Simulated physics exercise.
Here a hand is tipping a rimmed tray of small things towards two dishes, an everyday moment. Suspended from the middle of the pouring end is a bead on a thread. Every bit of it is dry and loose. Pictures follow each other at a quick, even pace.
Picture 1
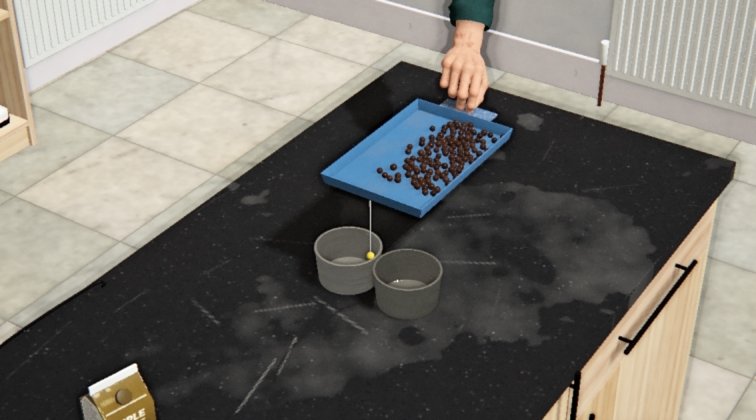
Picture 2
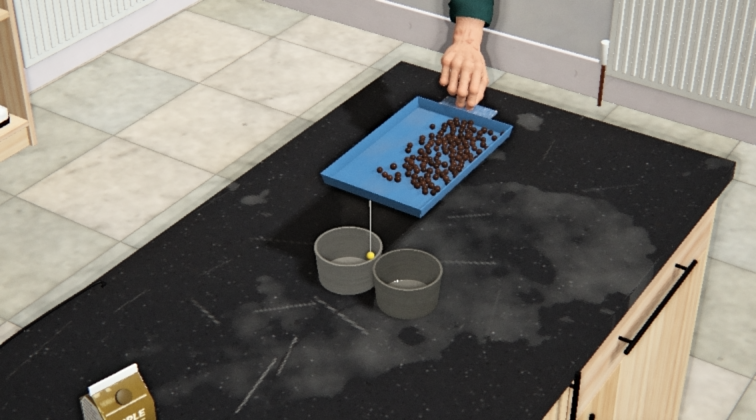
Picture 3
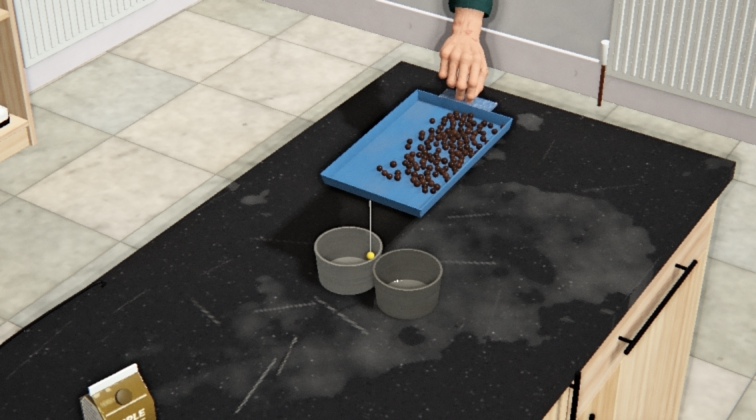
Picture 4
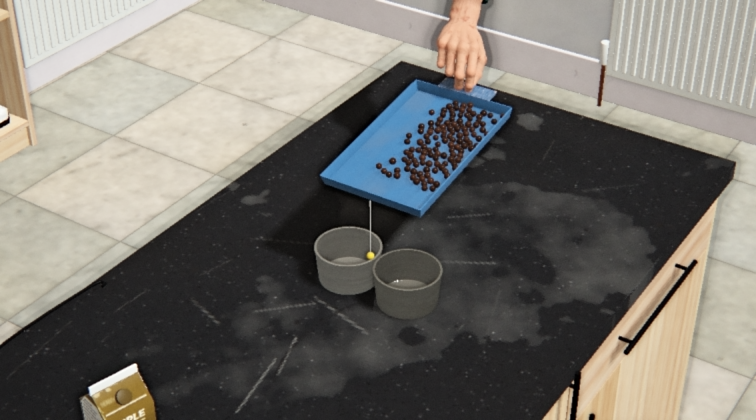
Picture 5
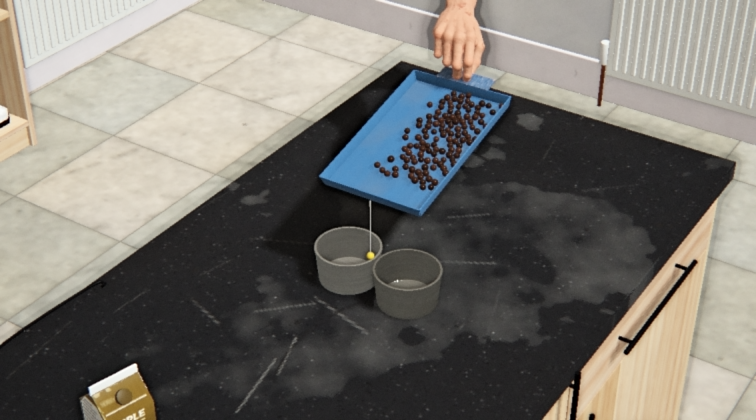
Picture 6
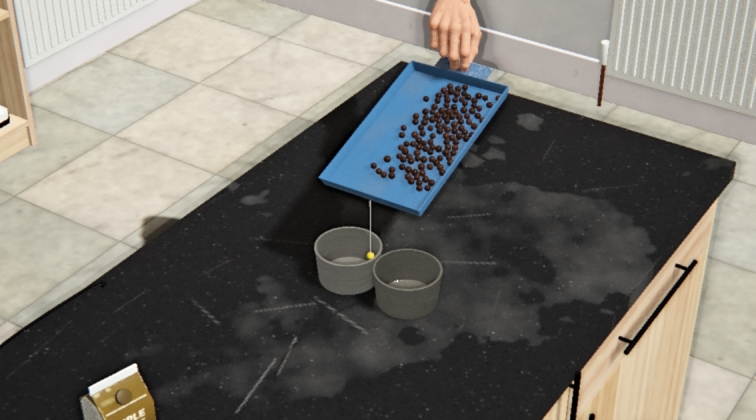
A hand gradually tilts a blue tray of chocolate balls above two gray dishes.
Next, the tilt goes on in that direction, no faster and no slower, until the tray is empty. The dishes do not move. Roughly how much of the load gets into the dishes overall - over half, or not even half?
The caught share falls below half.
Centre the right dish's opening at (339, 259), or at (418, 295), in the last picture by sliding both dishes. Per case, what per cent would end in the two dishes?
Trial 1 40%, trial 2 50%.
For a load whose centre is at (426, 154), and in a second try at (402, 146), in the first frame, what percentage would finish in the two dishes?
Respectively 0 and 0 in a hundred.
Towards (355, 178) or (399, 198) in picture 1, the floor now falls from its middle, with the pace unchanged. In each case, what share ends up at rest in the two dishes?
About 50 and 10 percent.
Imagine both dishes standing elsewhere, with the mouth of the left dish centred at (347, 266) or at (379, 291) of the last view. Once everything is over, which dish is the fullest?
In turn: The left-side dish; the left-side dish.
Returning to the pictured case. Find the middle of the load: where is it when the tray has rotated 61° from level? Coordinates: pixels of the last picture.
Close to (366, 190).
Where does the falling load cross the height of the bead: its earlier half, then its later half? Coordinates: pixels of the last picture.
I'd place the first part at (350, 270) and the rest at (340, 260).
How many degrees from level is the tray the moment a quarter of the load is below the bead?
Around 85°, give or take.
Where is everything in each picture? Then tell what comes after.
In the first picture, corners of the pouring end (325, 173) and (420, 207), level; middle of the load (446, 153), chocolate balls; left dish (330, 275); right dish (389, 299); bead on its thread (370, 256).
In the second picture, corners of the pouring end (325, 173) and (420, 207), level; middle of the load (446, 152).
In the third picture, corners of the pouring end (324, 173) and (420, 207), tipped barely, level across its low end; middle of the load (446, 147).
In the fourth picture, corners of the pouring end (324, 174) and (419, 208), tipped a little, level across its low end; middle of the load (445, 141).
In the fifth picture, corners of the pouring end (323, 175) and (419, 208), tipped a little, level across its low end; middle of the load (443, 135).
In the sixth picture, corners of the pouring end (323, 176) and (418, 208), tipped clearly, level across its low end; middle of the load (440, 131), almost all on the move; left dish (330, 275); right dish (389, 299).
Just after the last frame, tray tipped steeply; the larger part on the tray; about a tenth outside both; about a tenth in the air.
A moment on, tray tipped right over; roughly a quarter on the tray; roughly half outside both; roughly a quarter in the air.
Further on, tray tipped past a quarter turn; just a few in the right dish; just a few in the left dish; almost all outside both.
When it is over, tray tipped past a quarter turn; not one in the right dish; just a few in the left dish; almost all outside both.
